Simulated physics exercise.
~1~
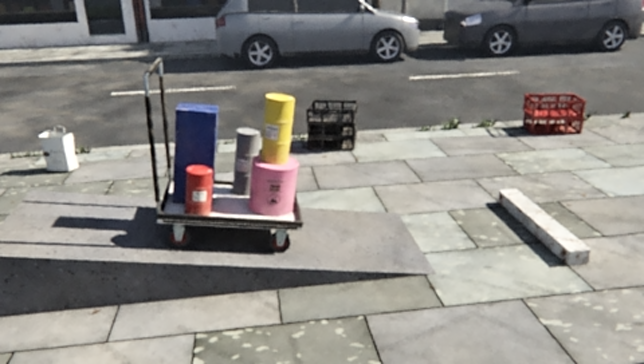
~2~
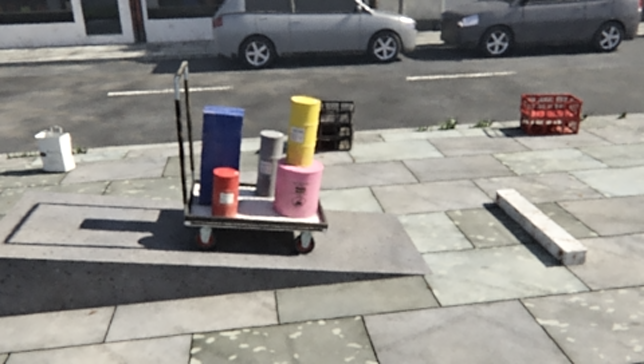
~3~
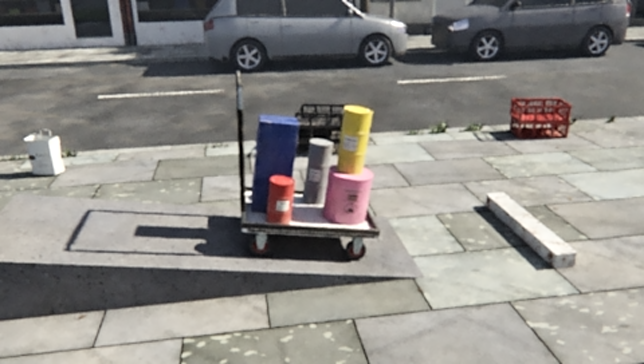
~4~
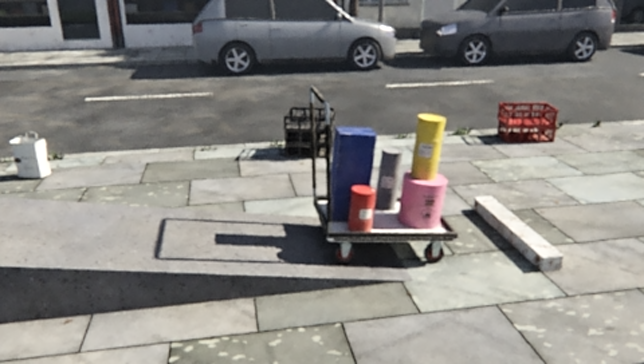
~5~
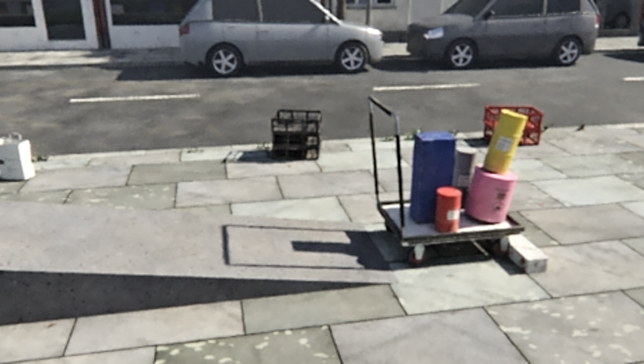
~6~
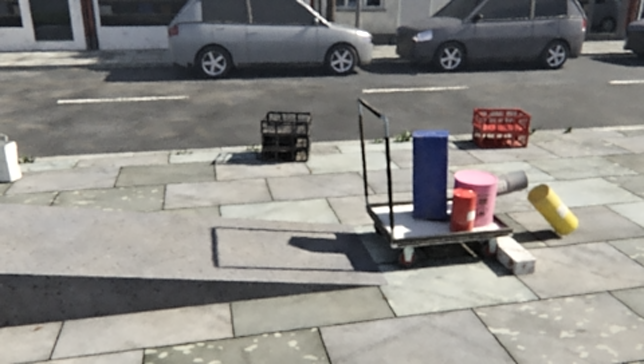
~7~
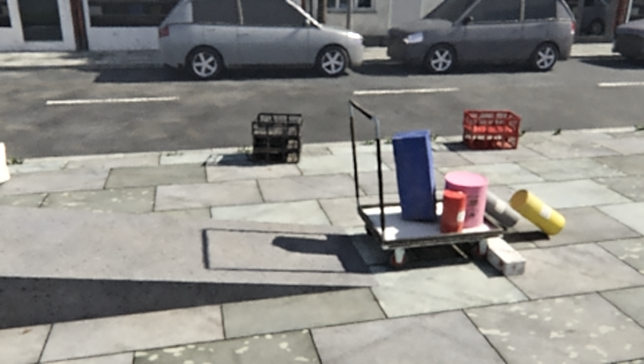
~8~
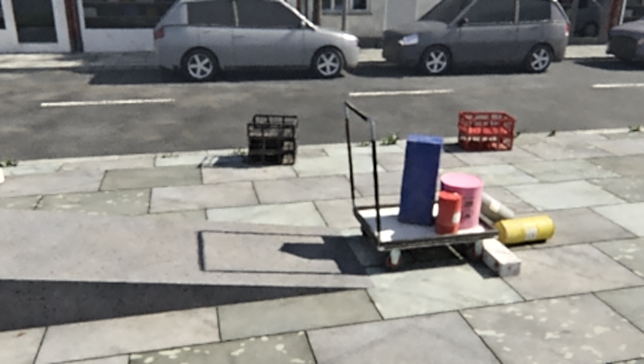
At first, a flat trolley carrying a blue box, a pink pail and red, grey and yellow canisters rolls right down a paved ramp beside a street. It leaves the ramp and crosses the level paving toward a low pale kerb, its load still in place. As the trolley meets the kerb and stops, the yellow canister tips rightward and falls over the edge, and the grey canister topples after it. The blue box tilts briefly, then settles upright again. Finally, the yellow and grey canisters lie on the paving beyond the trolley, while the box, pail and red canister remain standing aboard.
